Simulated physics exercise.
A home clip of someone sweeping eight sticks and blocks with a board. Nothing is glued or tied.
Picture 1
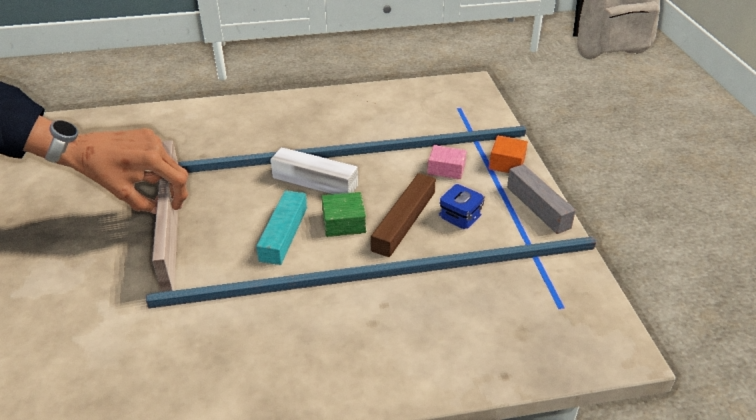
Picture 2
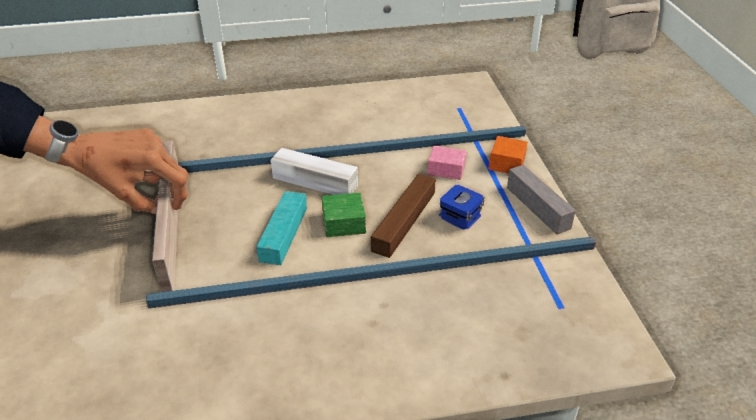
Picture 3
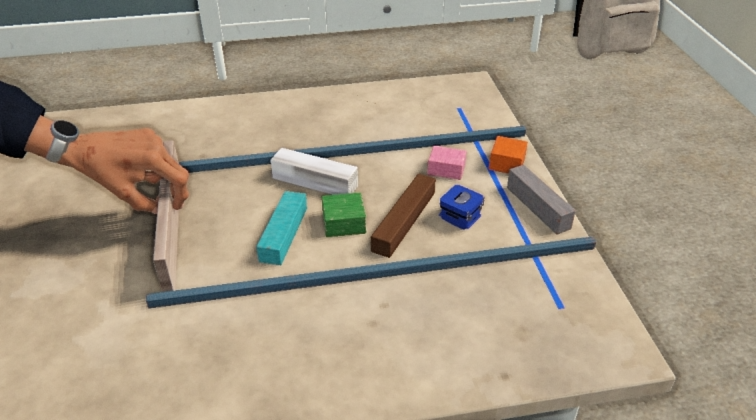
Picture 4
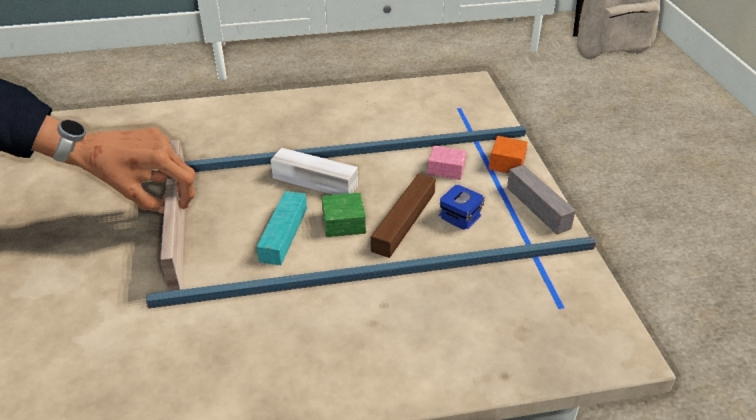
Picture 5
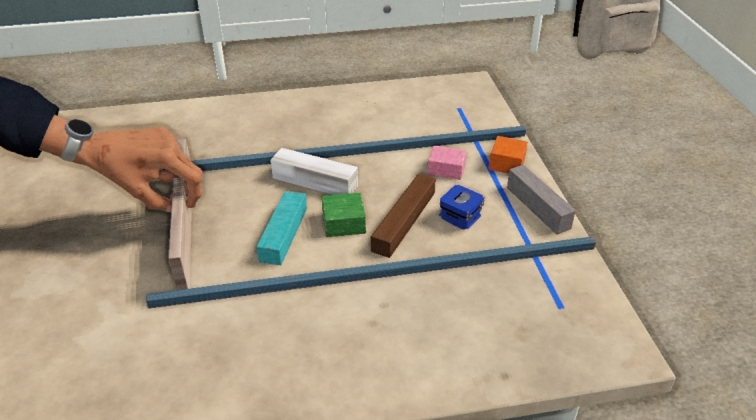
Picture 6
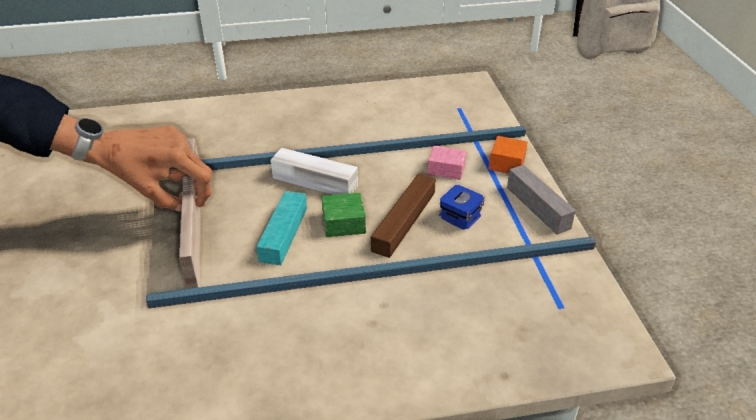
A hand wearing a watch slid a pale board slightly to the right between two dark rails, while the scattered colored blocks and sticks ahead of it, some near a blue line, stayed still.
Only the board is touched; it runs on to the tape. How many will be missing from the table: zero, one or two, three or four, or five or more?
Here the number that fall off is three or four.
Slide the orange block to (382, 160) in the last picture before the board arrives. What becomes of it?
The orange block survives.
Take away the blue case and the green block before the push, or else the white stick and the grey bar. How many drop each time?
Fallen: 2, and 1 in the other try.
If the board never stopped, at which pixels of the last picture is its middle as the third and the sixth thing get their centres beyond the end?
Near (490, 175) and (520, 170).
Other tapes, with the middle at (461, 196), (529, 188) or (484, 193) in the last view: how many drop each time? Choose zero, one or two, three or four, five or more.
The falls would be 1 or 2; more than four; just one or two.
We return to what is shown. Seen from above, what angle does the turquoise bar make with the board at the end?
About 0°.
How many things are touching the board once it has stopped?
It touches 2.
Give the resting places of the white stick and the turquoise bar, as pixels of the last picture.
About (514, 157), and the other about (520, 198).
Soon after, none off yet; grey bar at rest near (540, 198); orange block at rest near (508, 156); pink block at rest near (447, 163).
At rest, the number that fall off is three or four; fallen, brown stick, blue case, orange block and grey bar.
